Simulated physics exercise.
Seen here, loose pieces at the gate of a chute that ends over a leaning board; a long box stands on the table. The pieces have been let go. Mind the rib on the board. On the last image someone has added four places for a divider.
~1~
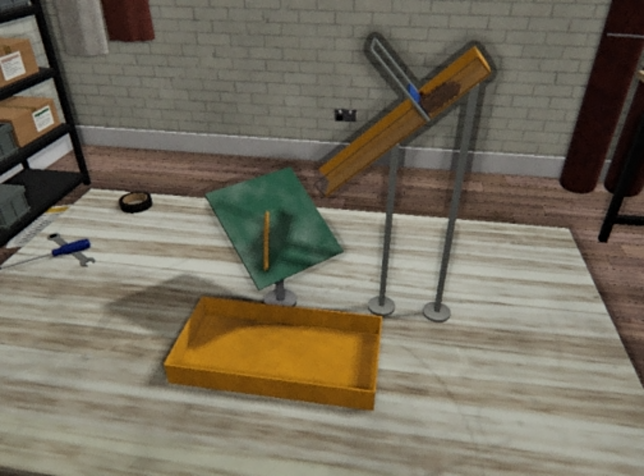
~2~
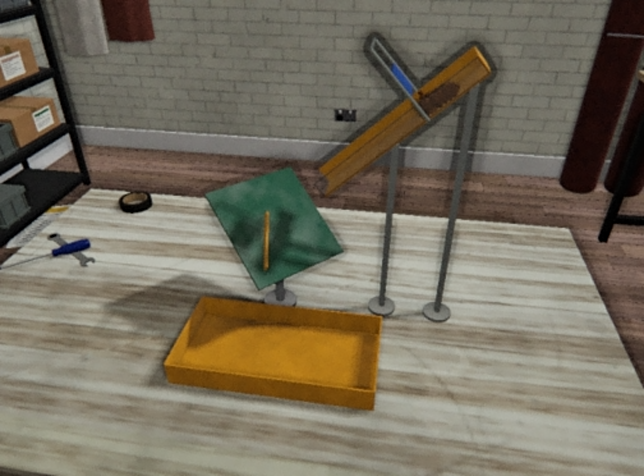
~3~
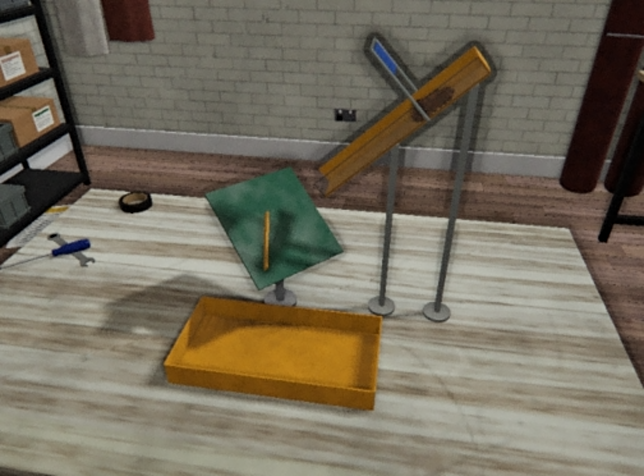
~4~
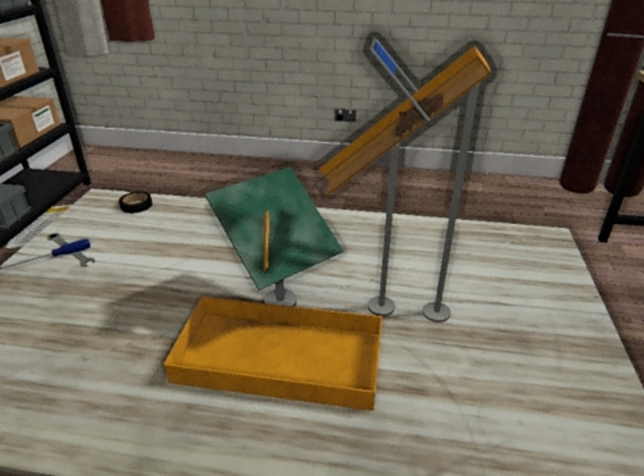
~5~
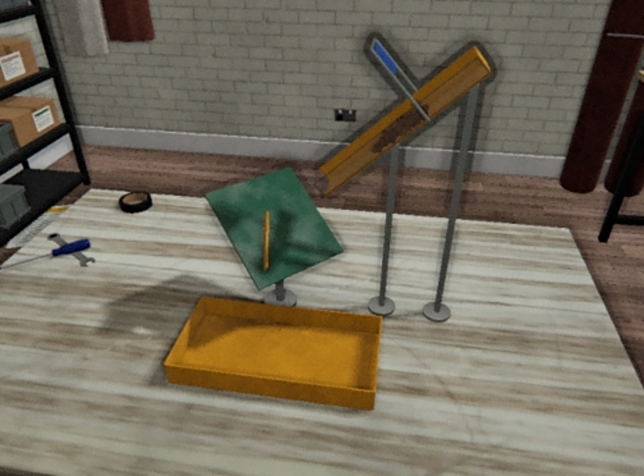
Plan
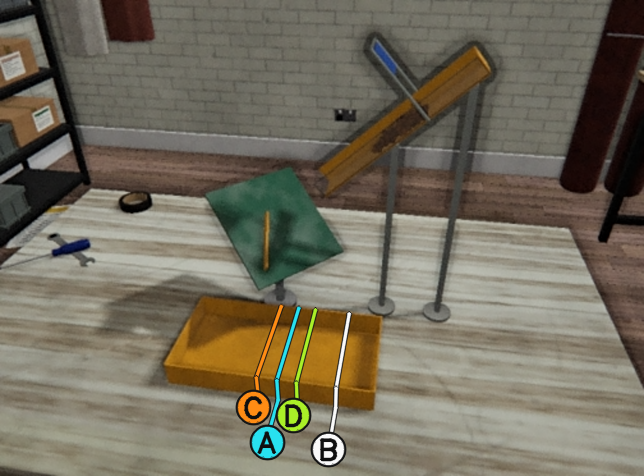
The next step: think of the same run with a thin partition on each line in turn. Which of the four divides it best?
Line D.
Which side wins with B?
Left.
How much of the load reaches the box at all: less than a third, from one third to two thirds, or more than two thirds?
About that: More than two thirds.
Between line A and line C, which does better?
Line A.
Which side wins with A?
More lands on the right.
On the marked copy, line A crosses the front rim at (277, 379); line B crosses the front rim at (336, 387); line C crosses the front rim at (256, 376); line D crosses the front rim at (296, 382).
With A, of what is caught, about a quarter on the left of the divider, most on the right.
With B, of what is caught, nearly all on the left of the divider, a small part on the right.
With C, of what is caught, a small part on the left of the divider, nearly all on the right.
With D, of what is caught, about two thirds on the left of the divider, about a third on the right.
